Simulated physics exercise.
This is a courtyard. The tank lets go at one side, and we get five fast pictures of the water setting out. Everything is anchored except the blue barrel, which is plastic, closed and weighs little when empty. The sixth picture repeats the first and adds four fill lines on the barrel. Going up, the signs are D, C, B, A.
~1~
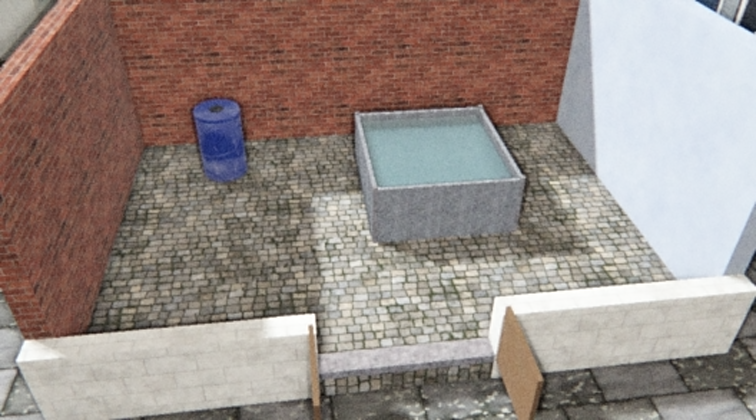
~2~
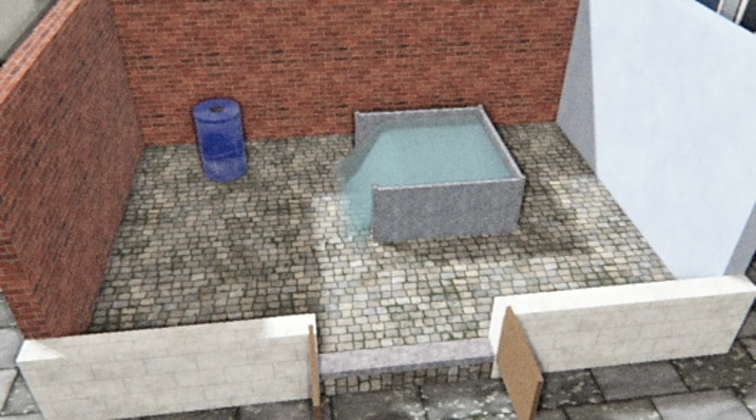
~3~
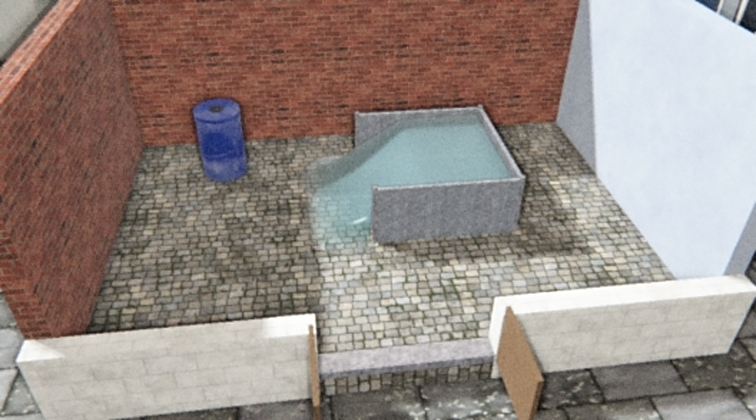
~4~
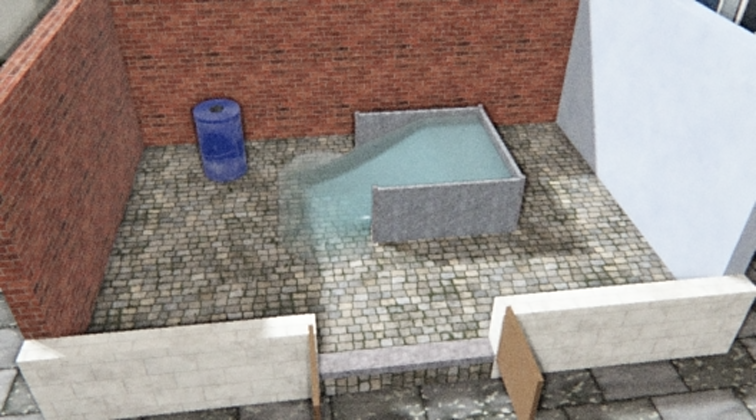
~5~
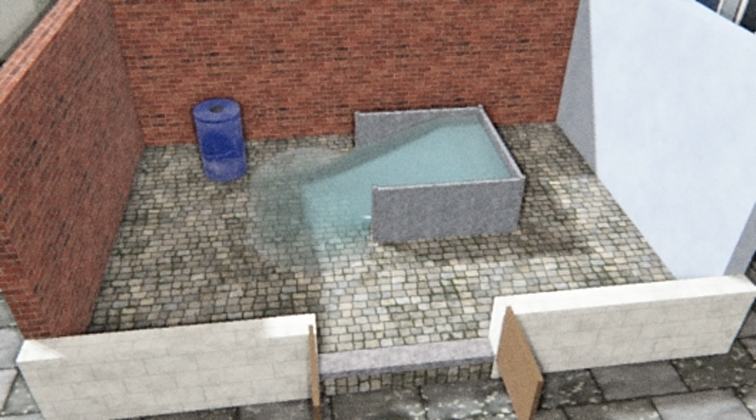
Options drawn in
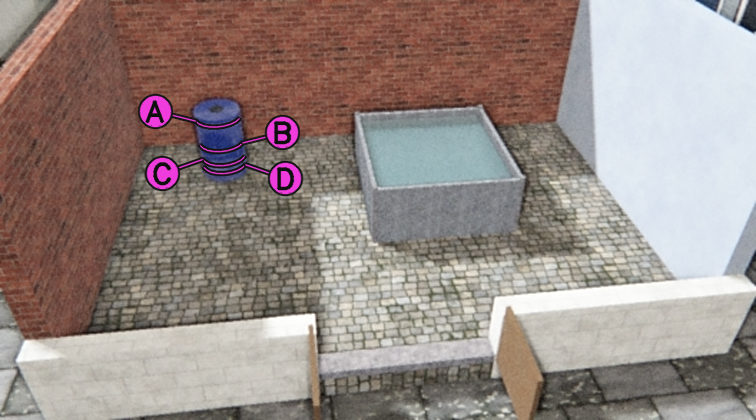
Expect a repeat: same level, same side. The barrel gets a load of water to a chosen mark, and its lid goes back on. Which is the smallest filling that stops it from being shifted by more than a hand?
Level B.
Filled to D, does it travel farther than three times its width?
No, less.
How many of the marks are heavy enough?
Two of the four.
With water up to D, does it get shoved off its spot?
Yes, that goes wrong.
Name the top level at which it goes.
Here it is level C.
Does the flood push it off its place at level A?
No, not at all.
On the marked copy, A at (216, 127); B at (220, 151); C at (222, 165); D at (224, 173); from the bottom up D, C, B, A.
With A, it does not move.
With B, it does not move.
With C, it is pushed about half its own width away.
With D, it is pushed about its own width away.
